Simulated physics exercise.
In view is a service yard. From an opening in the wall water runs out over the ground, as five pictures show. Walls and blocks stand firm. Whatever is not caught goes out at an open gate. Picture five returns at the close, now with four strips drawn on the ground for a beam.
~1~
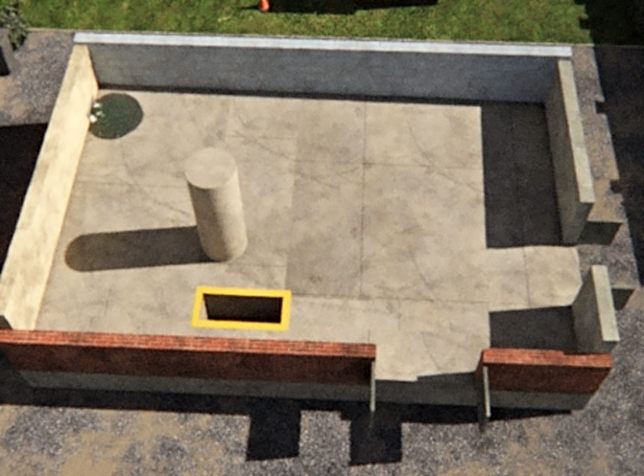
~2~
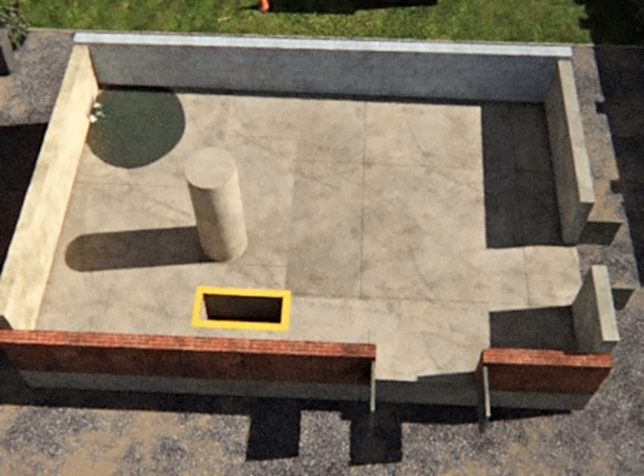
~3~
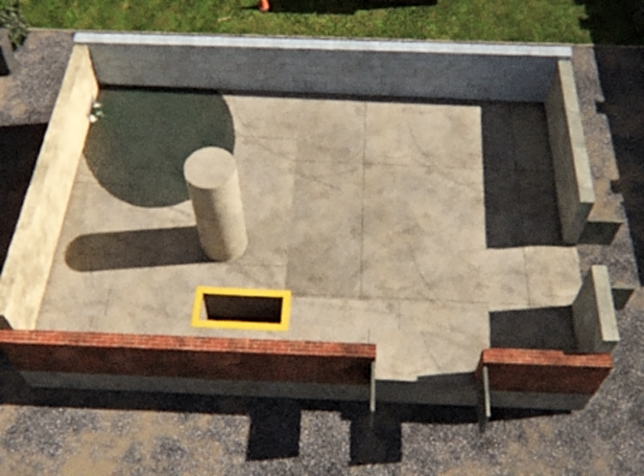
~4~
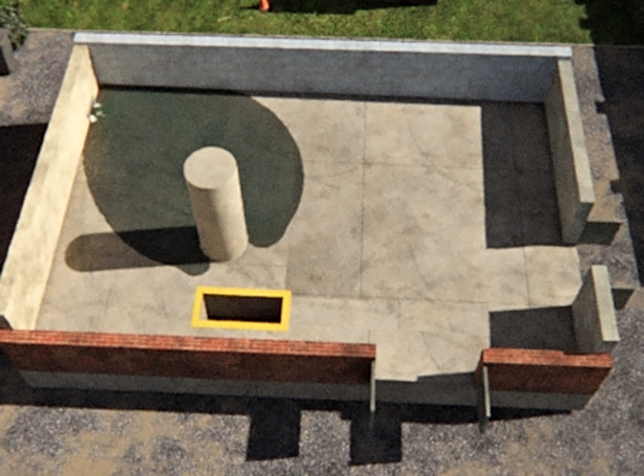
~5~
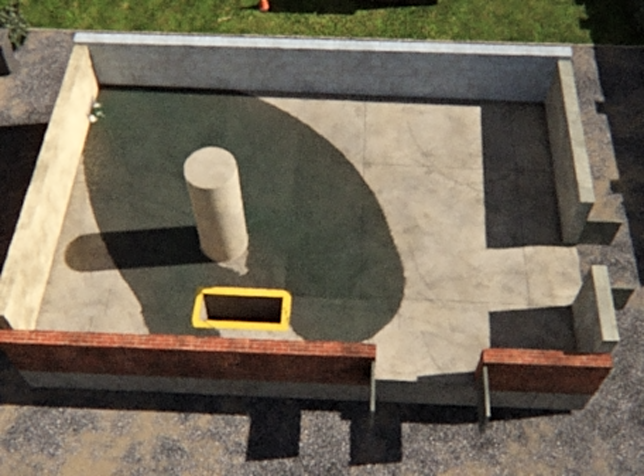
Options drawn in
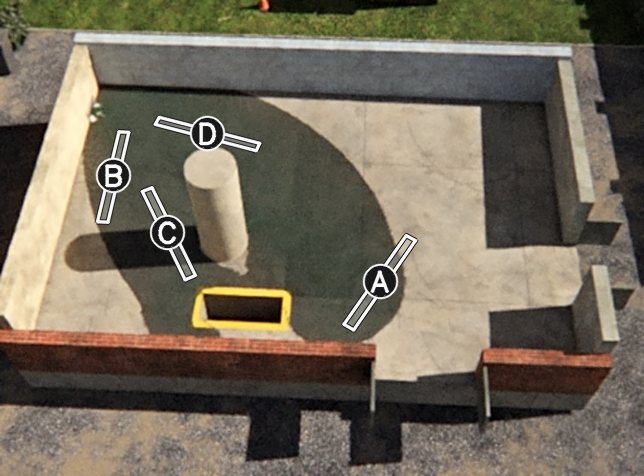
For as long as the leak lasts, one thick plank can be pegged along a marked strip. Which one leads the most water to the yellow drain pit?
I would pick position A.
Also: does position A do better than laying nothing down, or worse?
Position A is better.
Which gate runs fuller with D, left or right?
More leaves on the left.
On the marked copy, A from (348, 327) to (410, 238); B from (102, 221) to (123, 132); C from (147, 189) to (190, 277); D from (157, 120) to (257, 146).
With A, about 38 % of the stream goes into the yellow drain pit, about 57 % out by the gates.
With B, about 16 % of the stream goes into the yellow drain pit, about 81 % out by the gates.
With C, about 24 % of the stream goes into the yellow drain pit, about 73 % out by the gates.
With D, about 19 % of the stream goes into the yellow drain pit, about 79 % out by the gates.
